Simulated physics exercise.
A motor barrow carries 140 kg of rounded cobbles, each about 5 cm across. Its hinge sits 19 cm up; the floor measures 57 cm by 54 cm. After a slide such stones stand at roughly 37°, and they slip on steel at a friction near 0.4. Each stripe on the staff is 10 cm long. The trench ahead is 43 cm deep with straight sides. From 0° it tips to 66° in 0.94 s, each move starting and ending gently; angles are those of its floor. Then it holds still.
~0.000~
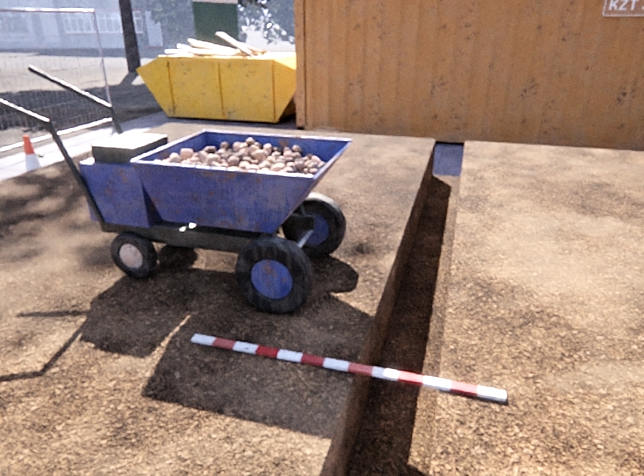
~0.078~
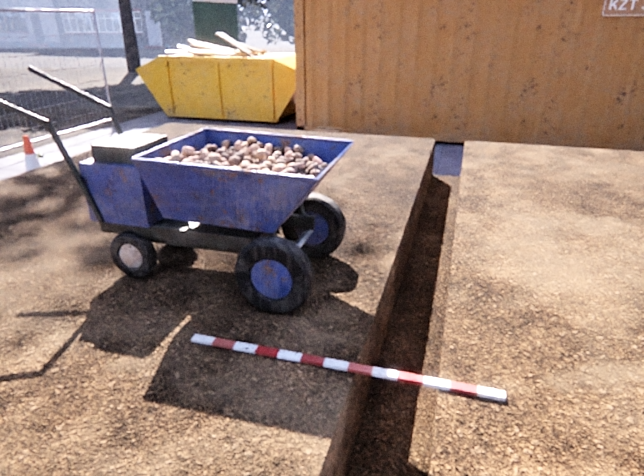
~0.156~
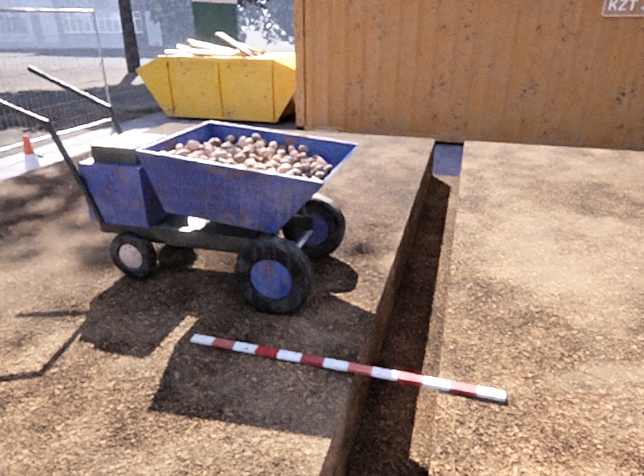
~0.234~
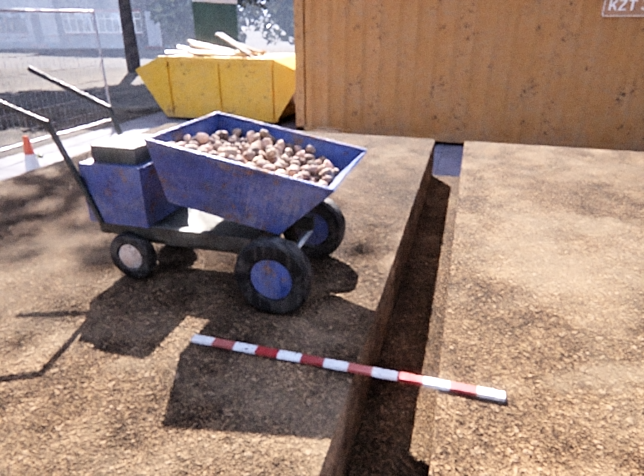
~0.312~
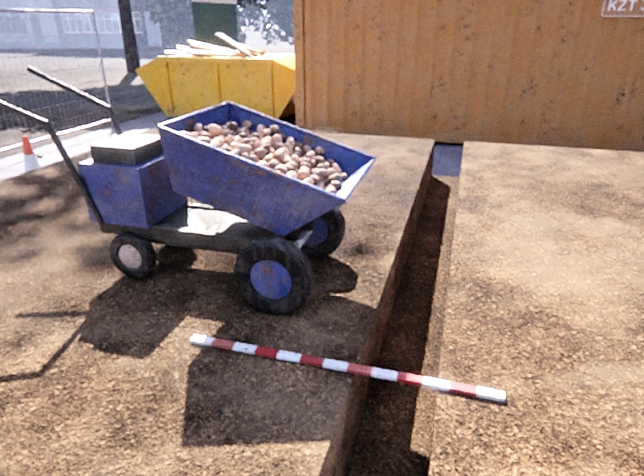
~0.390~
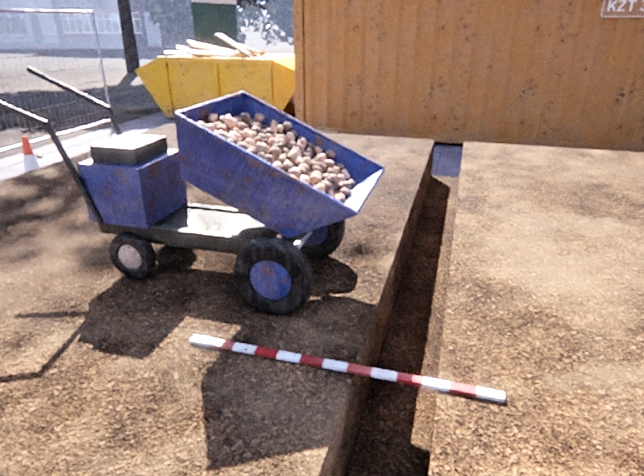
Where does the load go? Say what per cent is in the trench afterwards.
About 76 per cent.
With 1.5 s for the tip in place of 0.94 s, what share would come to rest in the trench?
Then about 80 per cent.
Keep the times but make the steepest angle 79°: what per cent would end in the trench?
It would be near 85 per cent.
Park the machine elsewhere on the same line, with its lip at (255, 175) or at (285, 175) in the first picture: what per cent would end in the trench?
Near 70 per cent from the first place, 95 from the second.
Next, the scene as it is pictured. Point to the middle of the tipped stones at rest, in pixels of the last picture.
Their middle is at about (421, 349).
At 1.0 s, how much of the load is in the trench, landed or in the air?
Some 15 per cent.
After 0.7 s the floor is at 55°; 100 % in the skip; the foremost stones are at (376, 236).
After 1.0 s the floor is at 66°; 80 % in the skip, 17 % in the trench, 3 % past the trench; the foremost stones are at (463, 300).
After 1.4 s the floor is at 66°; 41 % in the skip, 35 % in the trench, 24 % past the trench; the foremost stones are at (588, 339).
After 3.3 s the floor is at 66°; 0 % in the skip, 76 % in the trench, 24 % past the trench; the foremost stones are past the picture's edge.
